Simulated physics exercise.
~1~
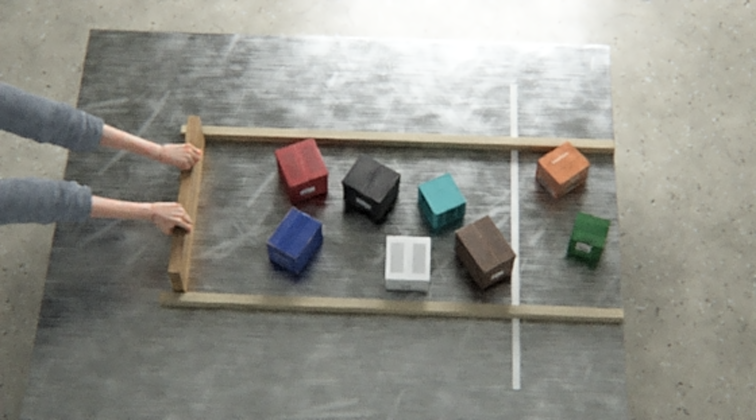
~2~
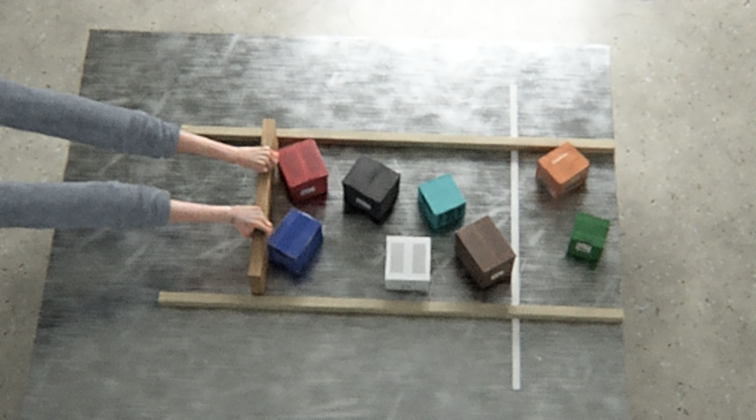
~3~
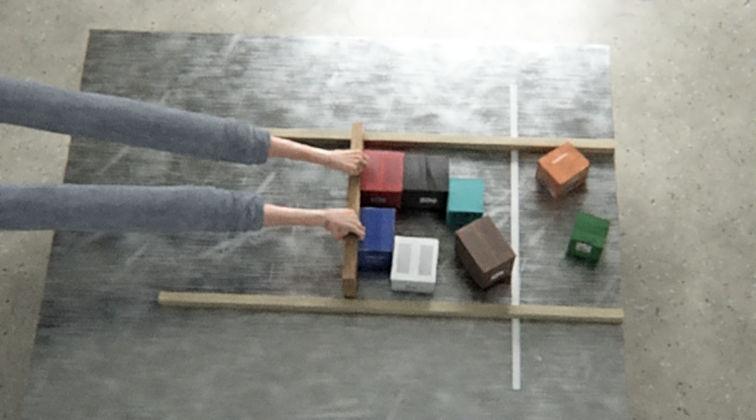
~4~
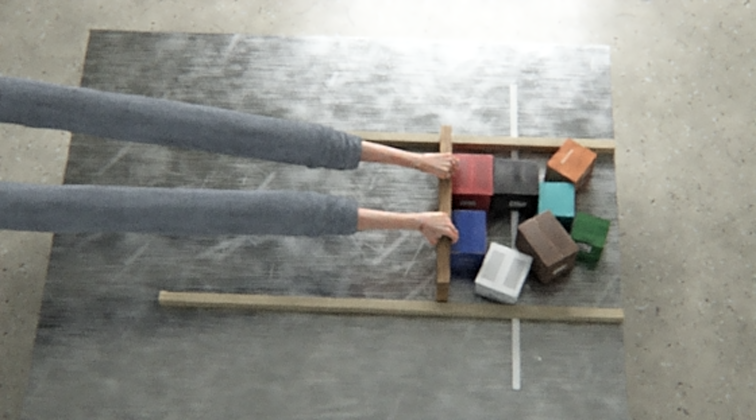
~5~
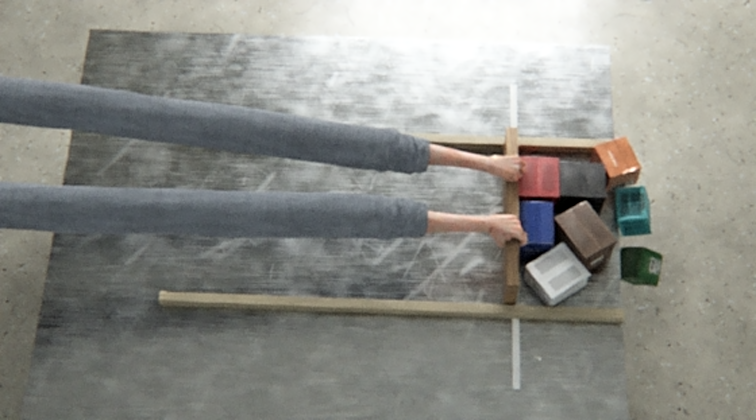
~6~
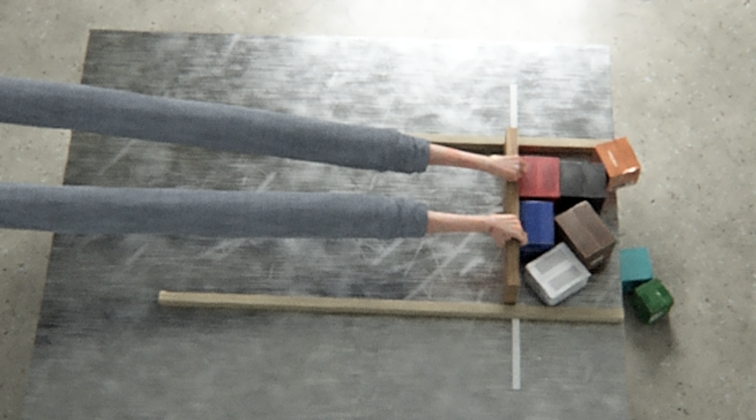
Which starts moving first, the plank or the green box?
The plank starts moving first. The green box stays still until the plank has pushed the other boxes well to the right.
